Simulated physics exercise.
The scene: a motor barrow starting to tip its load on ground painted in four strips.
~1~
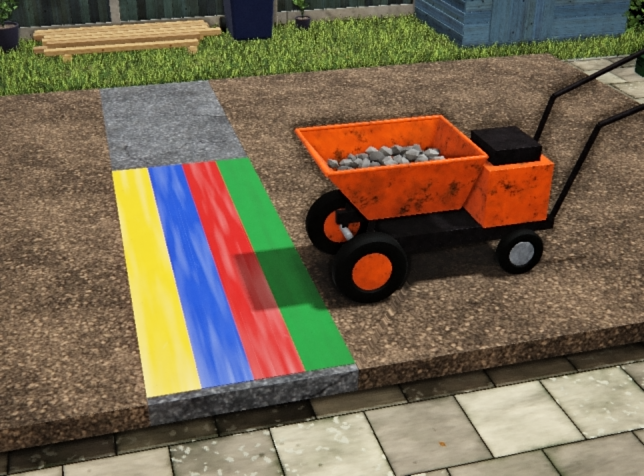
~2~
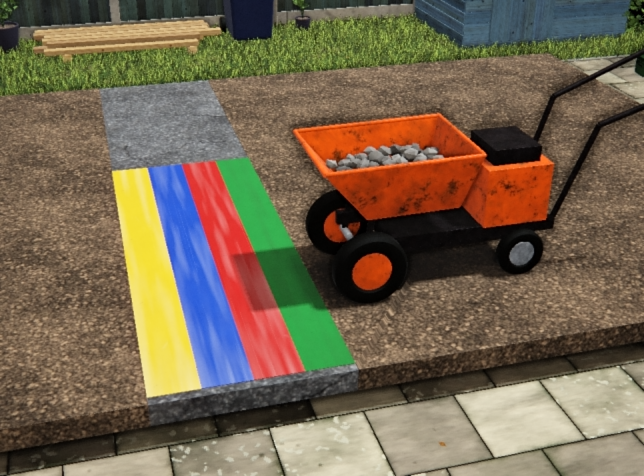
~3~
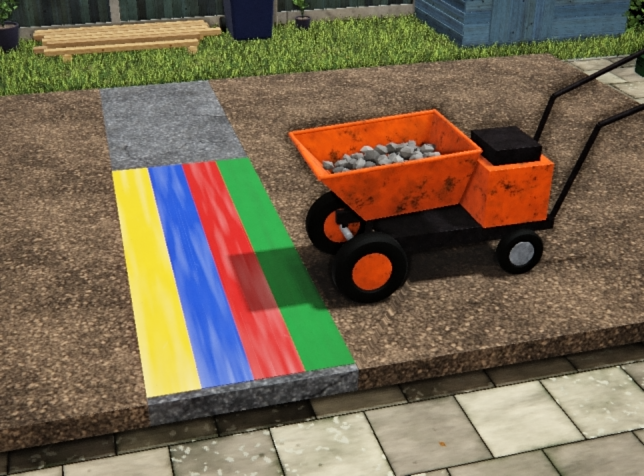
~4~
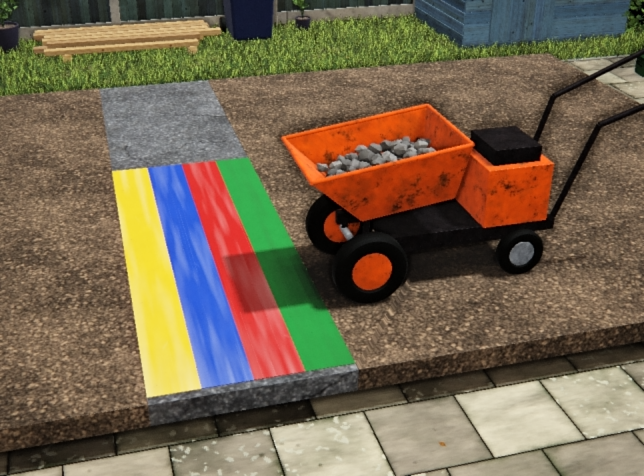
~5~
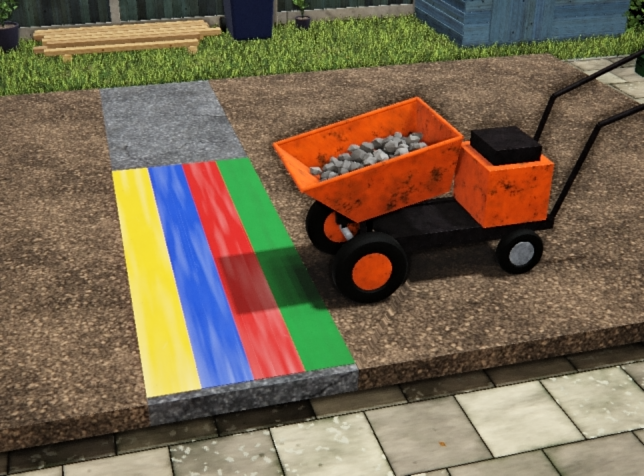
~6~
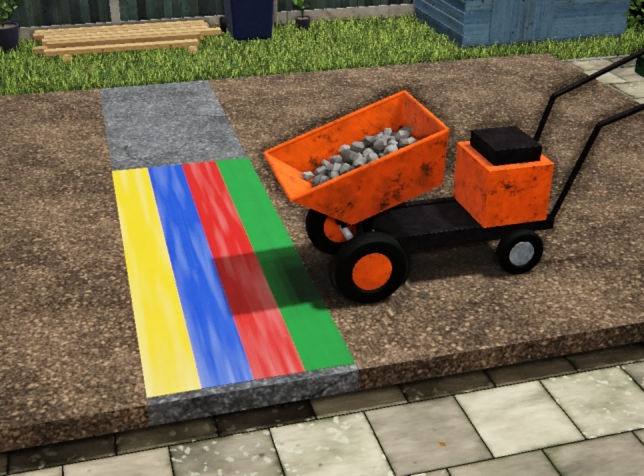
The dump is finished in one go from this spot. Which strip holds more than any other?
The blue strip.
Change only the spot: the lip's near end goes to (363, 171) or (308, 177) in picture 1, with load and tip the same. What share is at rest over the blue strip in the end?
Some 20 in a hundred, then some 30 in a hundred.
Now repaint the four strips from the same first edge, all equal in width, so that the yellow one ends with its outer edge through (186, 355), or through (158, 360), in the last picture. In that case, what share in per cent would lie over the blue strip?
Roughly 30 per cent, then roughly 30 per cent.
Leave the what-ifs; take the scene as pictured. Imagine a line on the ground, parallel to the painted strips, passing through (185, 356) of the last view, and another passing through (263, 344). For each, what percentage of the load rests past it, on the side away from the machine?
Near 10 % and near 70 %, in that order.
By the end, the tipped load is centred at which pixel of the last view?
Somewhere around (203, 292) in the last picture.
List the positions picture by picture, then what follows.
The first picture shows lip of the skip (327, 174), level; top of the load (402, 173), broken stones; green strip (314, 332); red strip (266, 339); blue strip (217, 347); yellow strip (167, 355).
The second picture shows lip of the skip (325, 175), level; top of the load (401, 172).
The third picture shows lip of the skip (320, 178), tipped barely; top of the load (407, 166).
The fourth picture shows lip of the skip (312, 183), tipped a little; top of the load (410, 157).
The fifth picture shows lip of the skip (303, 190), tipped a little; top of the load (402, 158).
The sixth picture shows lip of the skip (292, 200), tipped clearly; top of the load (392, 155); green strip (314, 332); red strip (266, 339); blue strip (217, 347); yellow strip (167, 355).
Just after the last frame, skip tipped steeply; every one in the skip.
A moment on, skip tipped right over; the larger part in the skip; about a tenth over the red strip; about a tenth over the blue strip.
Further on, skip tipped right over; roughly a third in the skip; about a tenth over the red strip; roughly a third over the blue strip; about a tenth over the yellow strip; just a few off the paint.
When it is over, skip tipped right over; roughly a third in the skip; not one over the green strip; about a tenth over the red strip; roughly a third over the blue strip; roughly a quarter over the yellow strip; just a few off the paint.
